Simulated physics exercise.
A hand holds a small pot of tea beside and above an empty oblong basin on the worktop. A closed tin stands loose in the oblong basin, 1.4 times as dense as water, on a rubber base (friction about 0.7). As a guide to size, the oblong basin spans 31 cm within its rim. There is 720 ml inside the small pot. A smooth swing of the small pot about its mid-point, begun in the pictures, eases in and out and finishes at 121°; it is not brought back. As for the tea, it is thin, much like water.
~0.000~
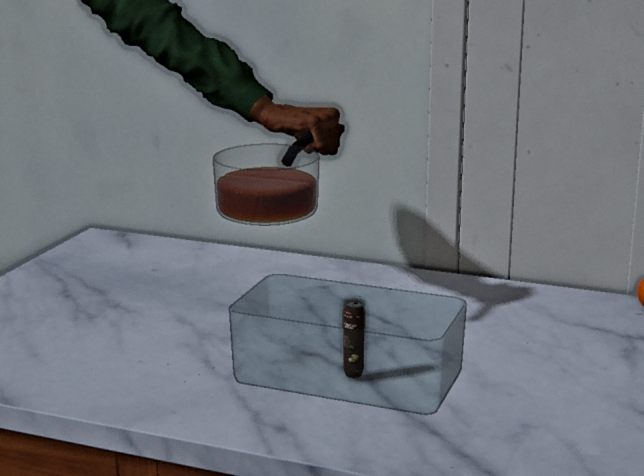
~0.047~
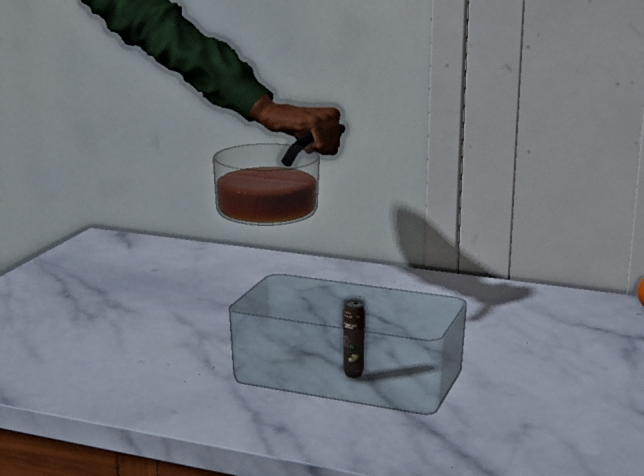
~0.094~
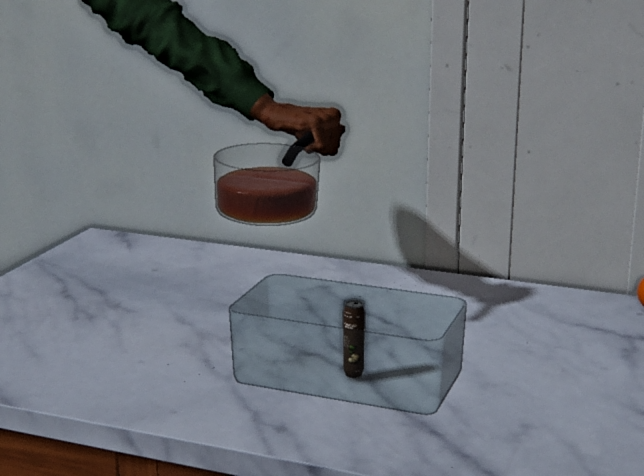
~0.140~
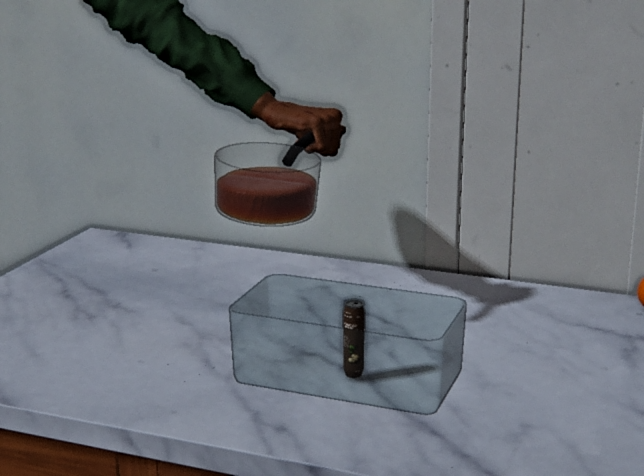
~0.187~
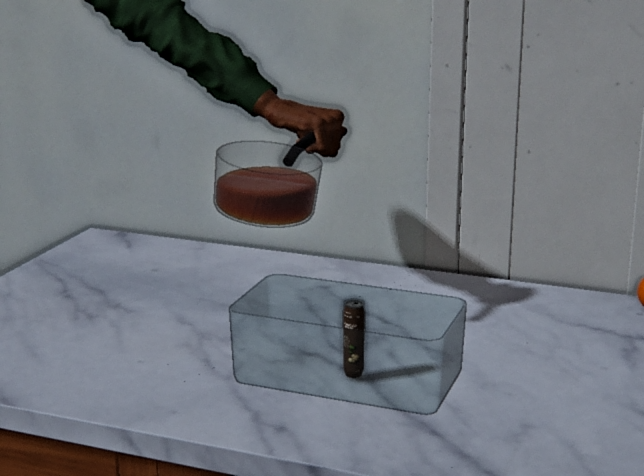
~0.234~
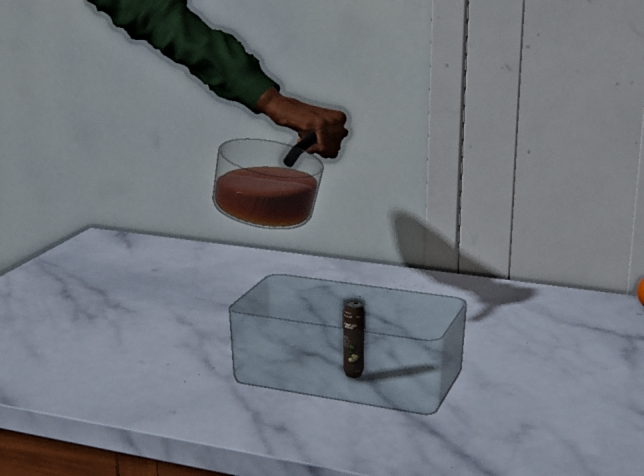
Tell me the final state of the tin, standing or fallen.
I'd say it will ride it out.
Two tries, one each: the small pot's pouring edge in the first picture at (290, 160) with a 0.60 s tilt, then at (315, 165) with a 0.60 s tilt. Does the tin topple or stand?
First it stays on its base; then it tips over.
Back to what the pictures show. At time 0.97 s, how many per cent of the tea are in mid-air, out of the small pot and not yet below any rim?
Some 14 % is up in the air.
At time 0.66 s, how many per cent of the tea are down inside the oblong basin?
Fraction in basin: Approx. 5%.
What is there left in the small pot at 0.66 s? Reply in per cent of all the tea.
60 %.
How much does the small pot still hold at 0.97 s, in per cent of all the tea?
Close to 7 percent of the whole amount.
After 0.66 s the tilt is 74° and 60 per cent is still to pour; the tin stands where it began.
After 0.97 s the tilt is 114° and 7 per cent is still to pour; the tin stands where it began.
After 1.30 s the tilt is 121° and 0 per cent is still to pour; the tin stands where it began.
After 1.65 s the tilt is 121° and 0 per cent is still to pour; the tin stands where it began.
In the end the tin stands where it began.
